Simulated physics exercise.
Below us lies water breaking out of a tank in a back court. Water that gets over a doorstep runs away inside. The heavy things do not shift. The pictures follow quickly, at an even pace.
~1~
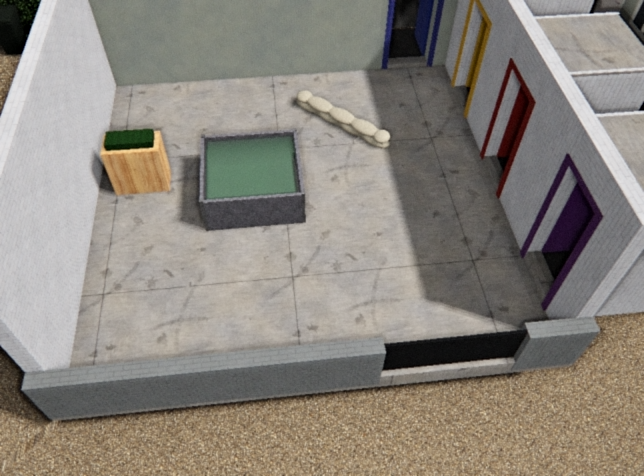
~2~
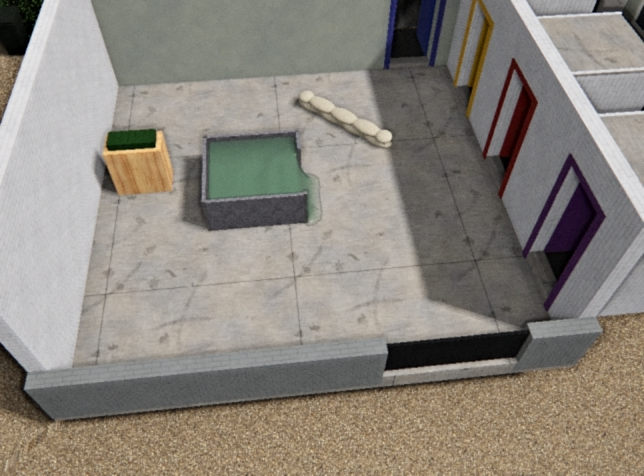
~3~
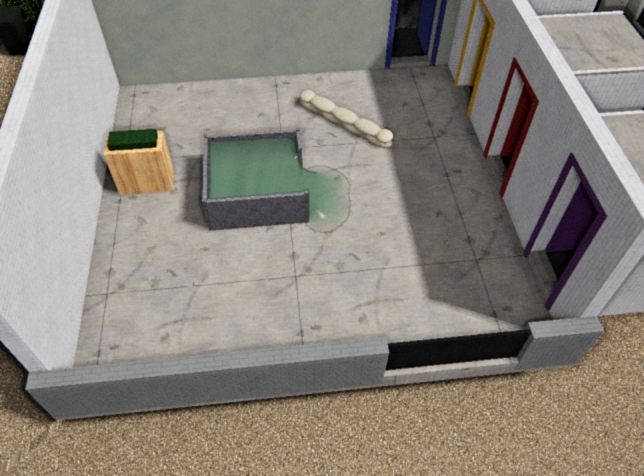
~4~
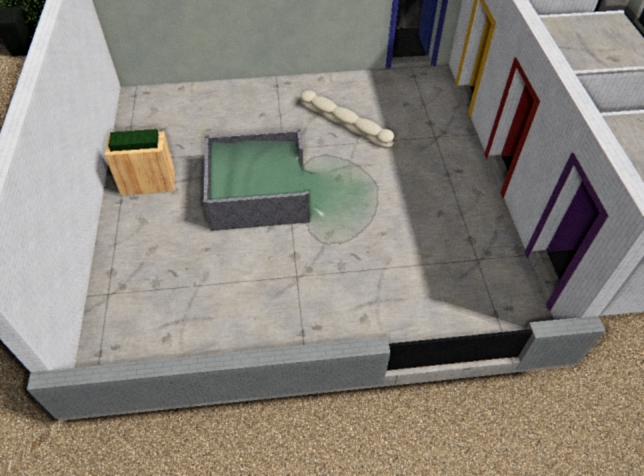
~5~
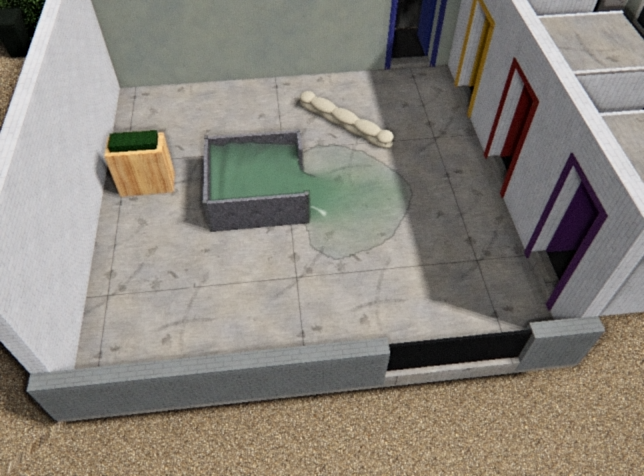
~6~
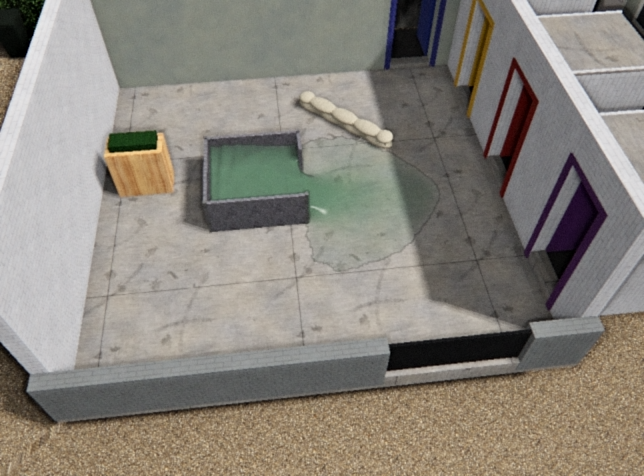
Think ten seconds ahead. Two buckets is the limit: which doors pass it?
The purple door admits no more than that; the yellow door admits no more than that; the blue door admits no more than that; the red door lets in a lot.
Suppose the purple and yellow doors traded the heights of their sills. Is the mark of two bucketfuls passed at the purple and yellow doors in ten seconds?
One by one: Purple goes over; yellow keeps below it.
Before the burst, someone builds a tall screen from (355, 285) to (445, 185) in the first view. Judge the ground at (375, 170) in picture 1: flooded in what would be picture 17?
There: Covered.
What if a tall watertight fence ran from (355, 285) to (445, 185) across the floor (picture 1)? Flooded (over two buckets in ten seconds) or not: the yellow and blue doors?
One by one: The yellow door is over, the blue door is over.
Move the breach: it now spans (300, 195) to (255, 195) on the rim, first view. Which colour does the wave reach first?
The purple-painted one.
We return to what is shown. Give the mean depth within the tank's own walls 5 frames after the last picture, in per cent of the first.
Near 54 in a hundred.
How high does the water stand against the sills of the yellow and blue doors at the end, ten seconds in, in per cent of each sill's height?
About 80 and 30 per cent.
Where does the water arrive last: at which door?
I say the blue-painted one.
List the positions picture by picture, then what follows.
In the first picture, the open tank at (251, 167) is whole and still.
In the second picture, the front is at (309, 176), out from the gap at (301, 191).
In the third picture, water pours out at (302, 191) and has run to (336, 174).
In the fourth picture, the front is at (371, 183), out from the gap at (303, 192).
In the fifth picture, water pours out at (303, 192) and has run to (407, 198).
In the sixth picture, the front is at (434, 188), out from the gap at (302, 192).
A moment on, water covers 25 % of the floor; the purple door not reached, the yellow door not reached, the blue door not reached, the red door under two buckets in.
Next, water covers 30 % of the floor; the purple door wet at the sill, nothing in, the yellow door wet at the sill, nothing in, the blue door not reached, the red door over two buckets in.
Then, water covers 35 % of the floor; the purple door wet at the sill, nothing in, the yellow door under two buckets in, the blue door wet at the sill, nothing in, the red door far over two buckets in.
Later, water covers 55 % of the floor; the purple door wet at the sill, nothing in, the yellow door under two buckets in, the blue door wet at the sill, nothing in, the red door far over two buckets in.
In the end, water covers 80 % of the floor; the purple door wet at the sill, nothing in, the yellow door under two buckets in, the blue door wet at the sill, nothing in, the red door far over two buckets in.
